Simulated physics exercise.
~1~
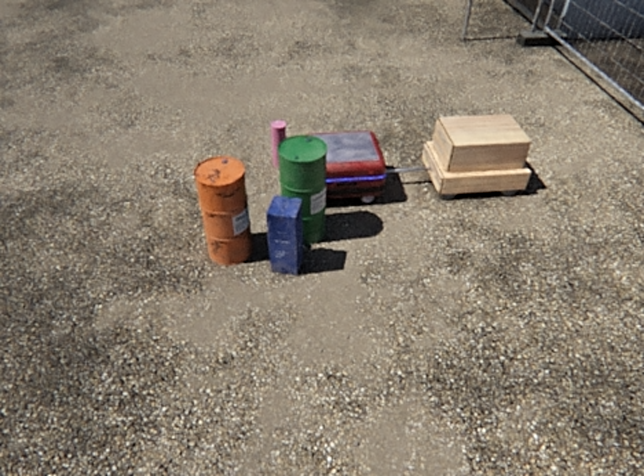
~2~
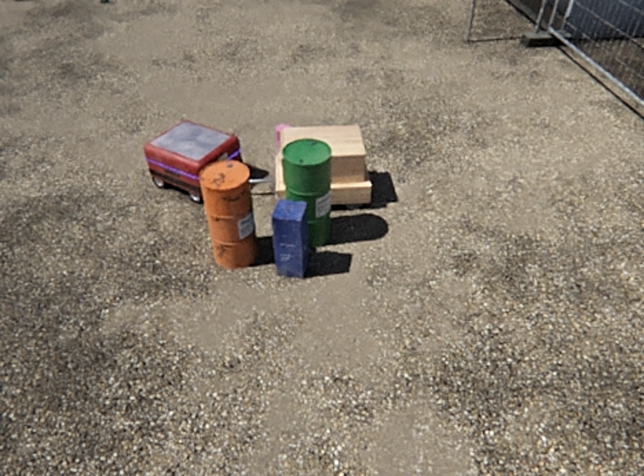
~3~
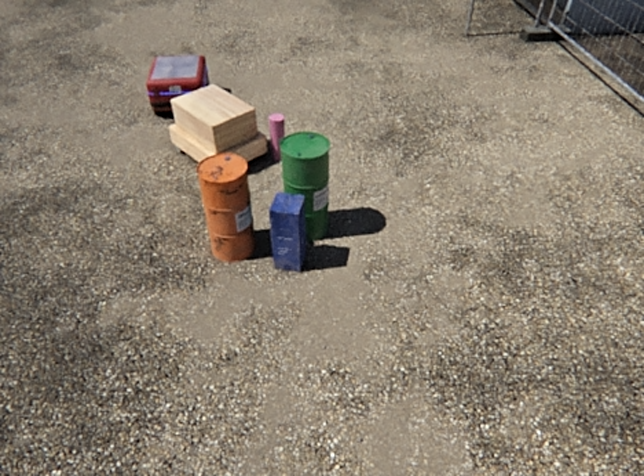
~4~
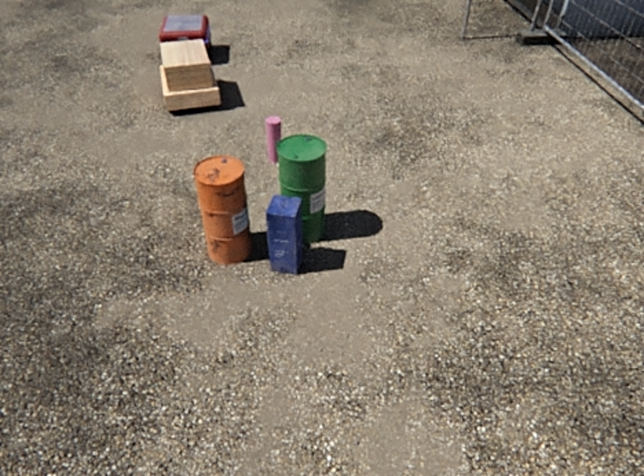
A red tug pulls a wooden cart left behind the standing drums, then away into the distance.
